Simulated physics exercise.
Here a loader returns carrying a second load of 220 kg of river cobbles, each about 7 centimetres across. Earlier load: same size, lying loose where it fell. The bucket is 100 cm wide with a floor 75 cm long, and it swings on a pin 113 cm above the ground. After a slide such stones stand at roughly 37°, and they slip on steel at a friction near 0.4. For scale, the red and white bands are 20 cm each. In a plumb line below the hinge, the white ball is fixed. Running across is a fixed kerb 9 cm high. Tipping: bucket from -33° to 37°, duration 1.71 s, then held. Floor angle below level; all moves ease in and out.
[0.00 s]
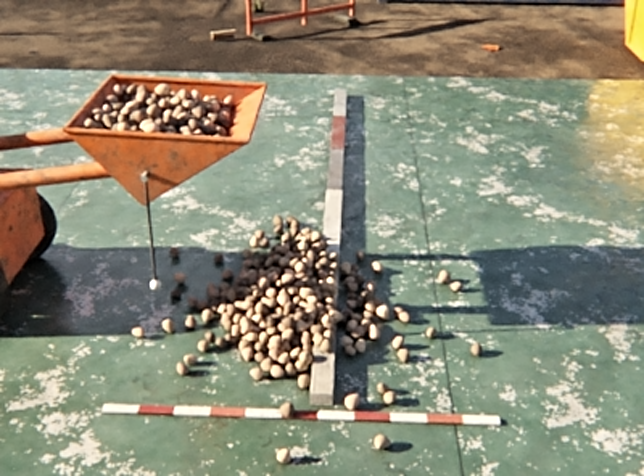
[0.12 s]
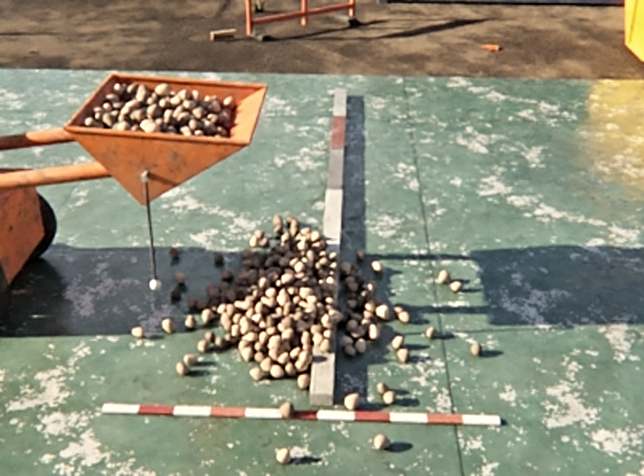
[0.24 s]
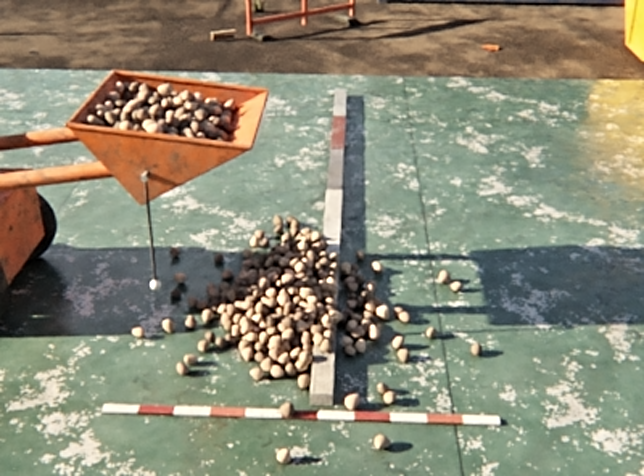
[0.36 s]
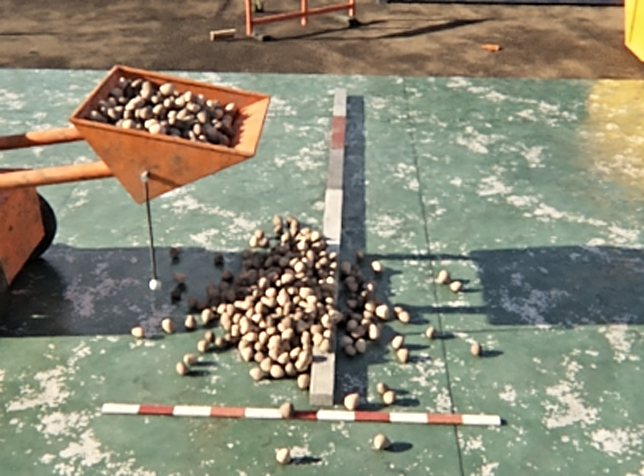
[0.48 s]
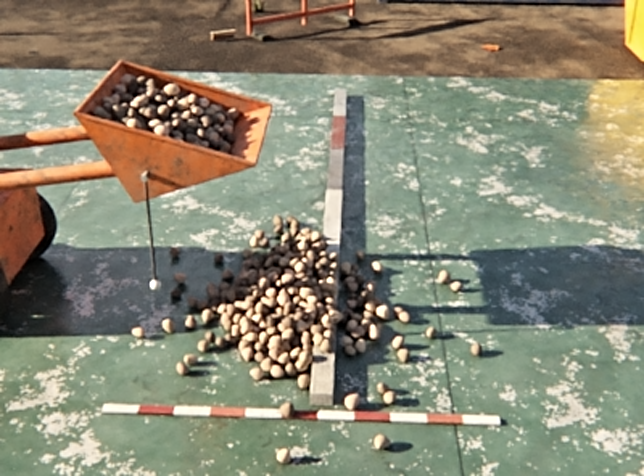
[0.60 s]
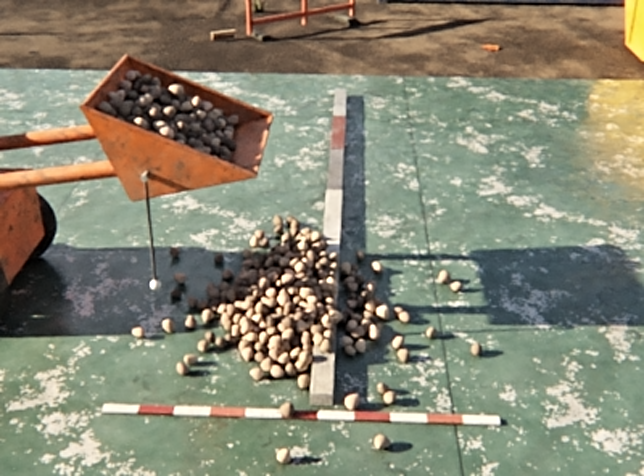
An orange bucket full of rounded stones tilted slowly down to the right, its left edge rising, and the stones shifted slightly inside while the loose pile around the kerb below stayed still.
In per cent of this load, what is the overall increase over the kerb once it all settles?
23 out of 100, about.
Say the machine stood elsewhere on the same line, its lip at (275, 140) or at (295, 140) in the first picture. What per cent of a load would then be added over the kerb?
Close to 55 per cent, followed by close to 75 per cent.
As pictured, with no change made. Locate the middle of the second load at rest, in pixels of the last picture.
Near (289, 285).
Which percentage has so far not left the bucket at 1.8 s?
Near 35 per cent of the load is held.
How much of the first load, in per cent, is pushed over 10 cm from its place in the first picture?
I'd say roughly 10 per cent of them.
After 1.3 s the floor is at 26°; in per cent of one load, 99 in the bucket, 90 on this side of the kerb, 11 over the kerb; the foremost stones are at (428, 320).
After 1.8 s the floor is at 37°; in per cent of one load, 33 in the bucket, 156 on this side of the kerb, 12 over the kerb; the foremost stones are at (428, 320).
After 2.2 s the floor is at 37°; in per cent of one load, 0 in the bucket, 176 on this side of the kerb, 23 over the kerb; the foremost stones are at (427, 314).
After 4.6 s the floor is at 37°; in per cent of one load, 0 in the bucket, 166 on this side of the kerb, 34 over the kerb; the foremost stones are at (465, 313). Net gain over the kerb, 23.
